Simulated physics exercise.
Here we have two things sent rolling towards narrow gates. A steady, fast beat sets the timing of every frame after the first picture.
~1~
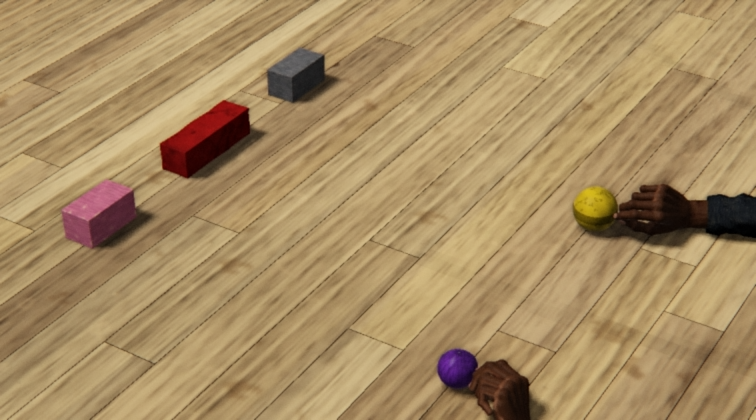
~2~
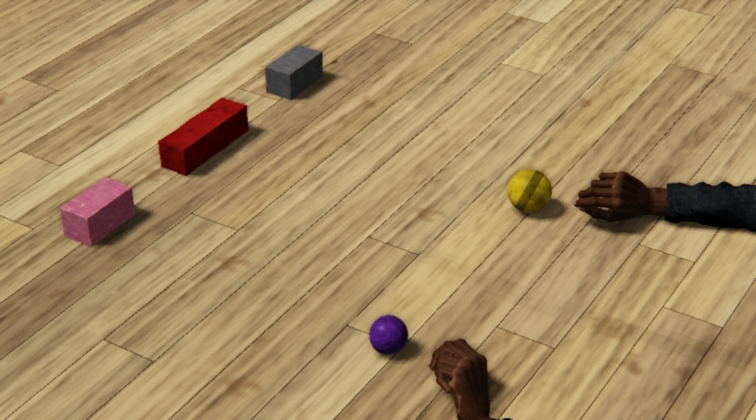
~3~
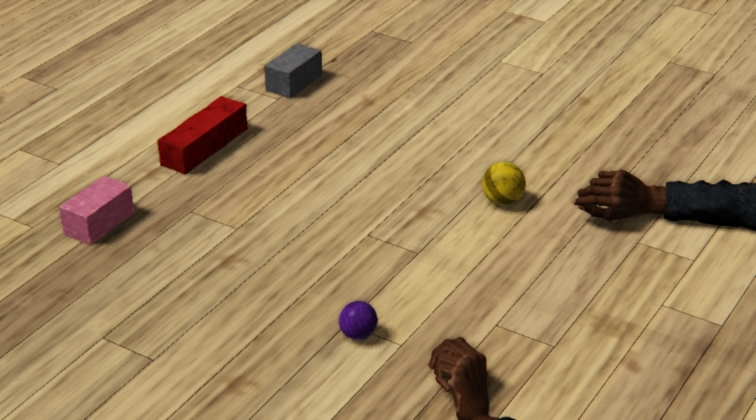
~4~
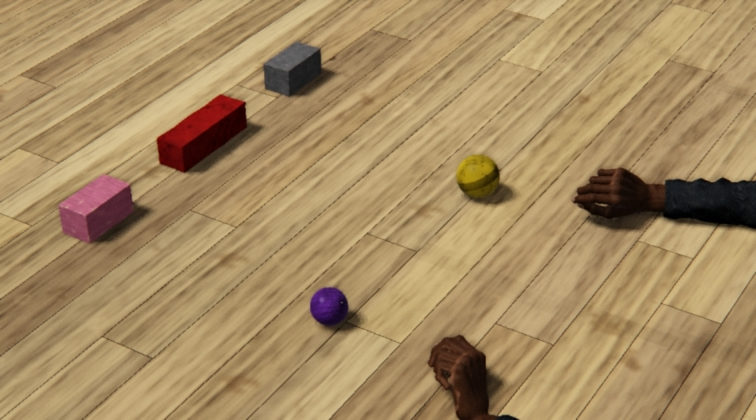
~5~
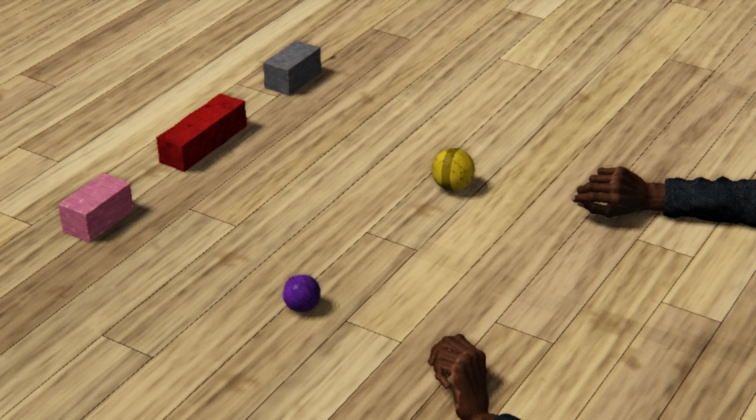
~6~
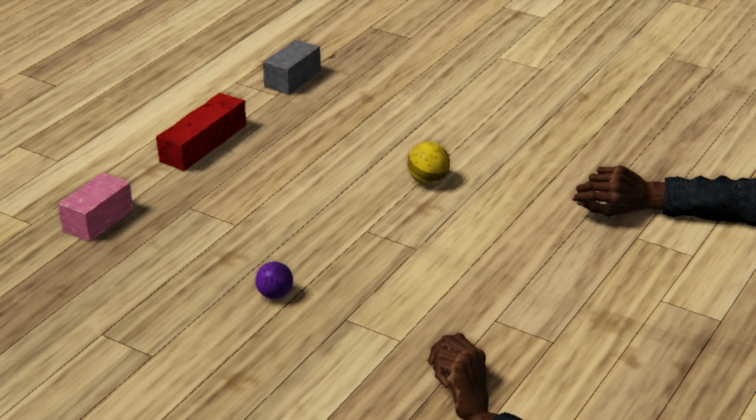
A purple ball and a yellow ball leave two hands at the lower centre and right, rolling up and leftward side by side across a pale wooden plank floor seen from above at an angle. A pink block, a longer red block and a grey block sit in a spaced diagonal row at upper left. The hands draw back slightly, then rest as the balls roll on more slowly, the view nearly steady.
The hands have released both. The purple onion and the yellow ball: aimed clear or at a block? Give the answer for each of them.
As I see it, the purple onion never makes it past. The yellow ball never makes it past.
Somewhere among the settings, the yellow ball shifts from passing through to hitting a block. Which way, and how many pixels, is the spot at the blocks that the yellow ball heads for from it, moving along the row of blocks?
Move it 28 pixels right.
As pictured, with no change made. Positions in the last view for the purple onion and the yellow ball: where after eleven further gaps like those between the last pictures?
Around (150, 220), and around (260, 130).
Then, 0.26 s on from there, purple onion coming back near (126, 214); yellow ball heading on near (279, 130).
Then, 0.90 s on from there, purple onion coming back near (195, 226); yellow ball coming back near (286, 162).
In the end, the purple onion bounces off; the yellow ball bounces off.
